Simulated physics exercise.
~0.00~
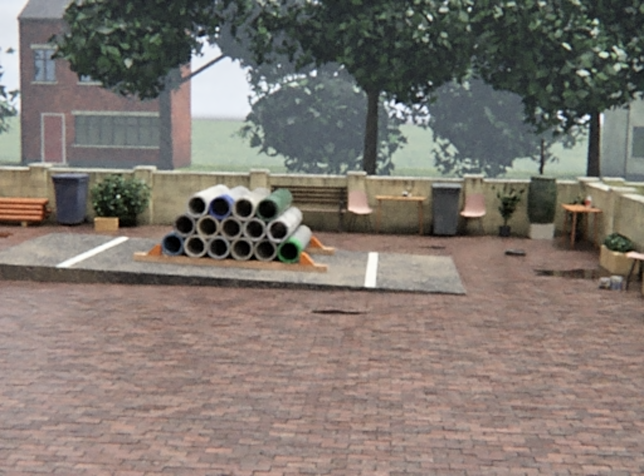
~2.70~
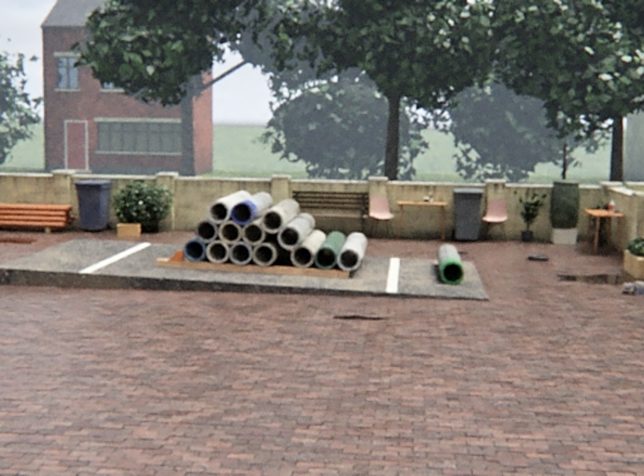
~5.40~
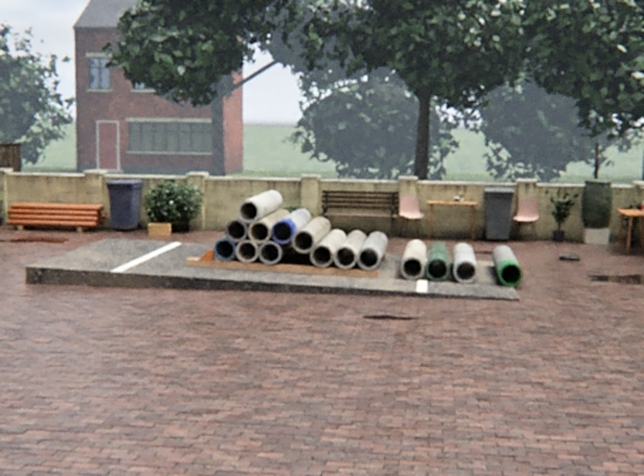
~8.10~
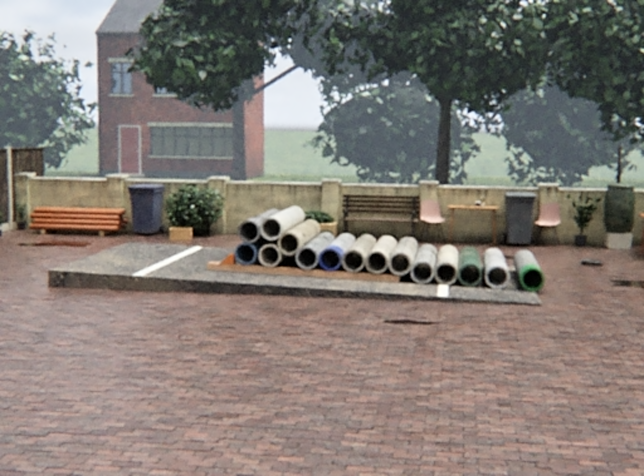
In a brick-paved yard, stacked pipes roll down rightward, the green one crossing the right line.
